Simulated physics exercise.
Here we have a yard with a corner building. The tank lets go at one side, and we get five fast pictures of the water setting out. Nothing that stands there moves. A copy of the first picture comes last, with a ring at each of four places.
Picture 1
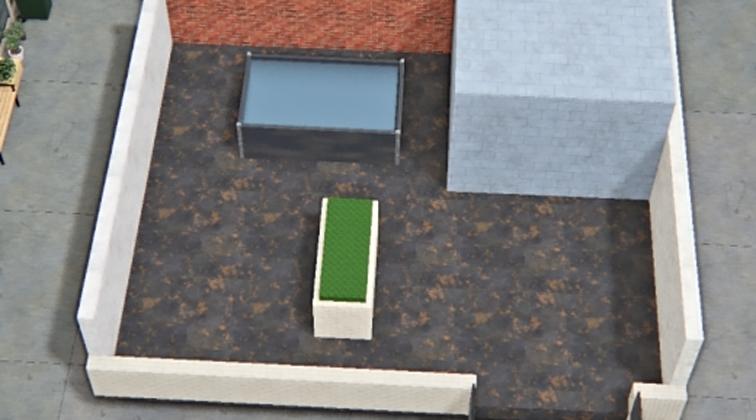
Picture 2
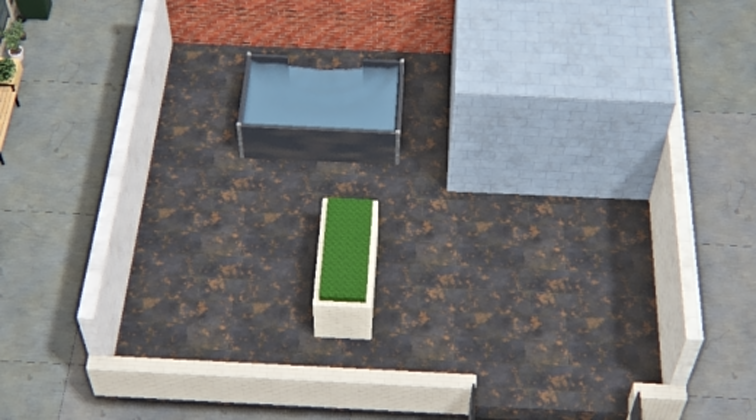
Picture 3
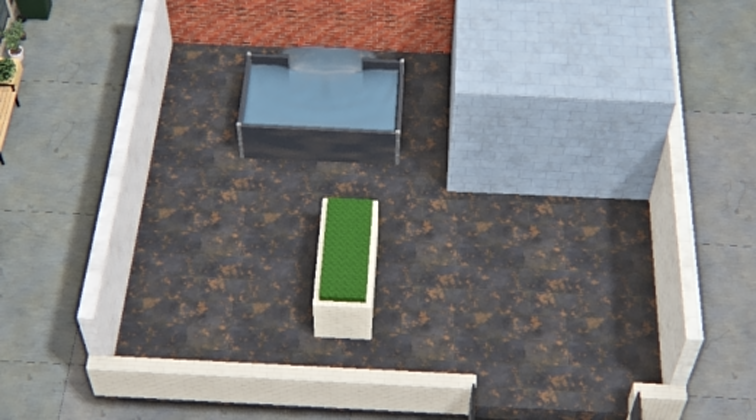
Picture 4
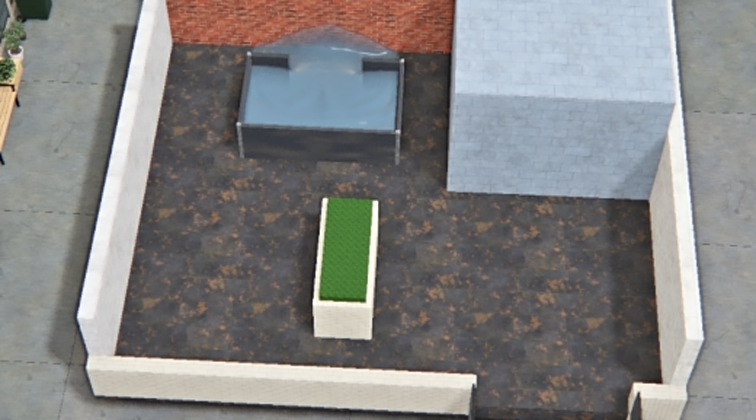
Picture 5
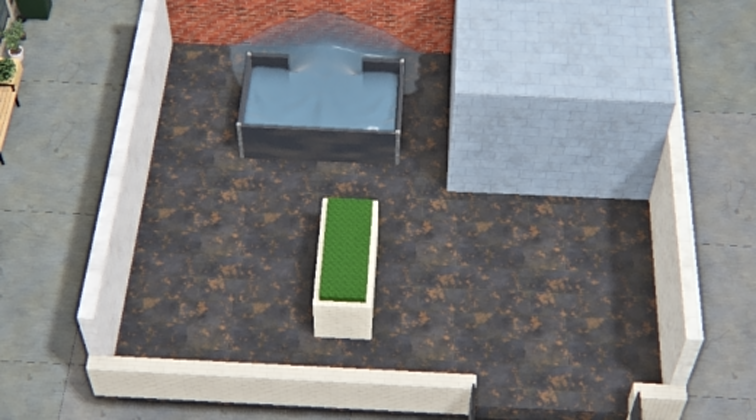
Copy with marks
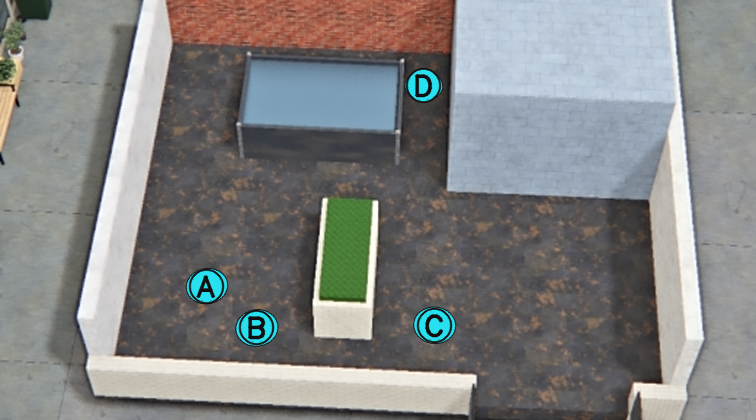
We see a walled yard with a grey corner building, a grass-topped planter and a full dark tank; the tank's back side opens in the middle, and water pours out behind it, spreading sideways along the brick wall.
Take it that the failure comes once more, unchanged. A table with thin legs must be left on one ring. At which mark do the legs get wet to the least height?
Best: C.
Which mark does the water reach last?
It is B.
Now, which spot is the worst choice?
It is D.
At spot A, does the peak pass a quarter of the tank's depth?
No.
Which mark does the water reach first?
Spot D.
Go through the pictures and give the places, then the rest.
In the first picture, tank full, its middle at (322, 96); open gate at (554, 384).
In the second picture, water covers 1 % of the ground, its front hidden from here.
In the third picture, 4 % of the ground under water, visible out to (292, 50).
In the fourth picture, 6 % of the ground under water, visible out to (260, 46).
In the fifth picture, 7 % of the ground under water, visible out to (234, 44).
In cyan, A at (206, 286); B at (256, 327); C at (434, 325); D at (423, 85).
With A, the water peaks at about 19 % of the depth that stood in the tank.
With B, the water peaks at about 18 % of the depth that stood in the tank.
With C, the water peaks at about 10 % of the depth that stood in the tank.
With D, the water peaks at about 41 % of the depth that stood in the tank.
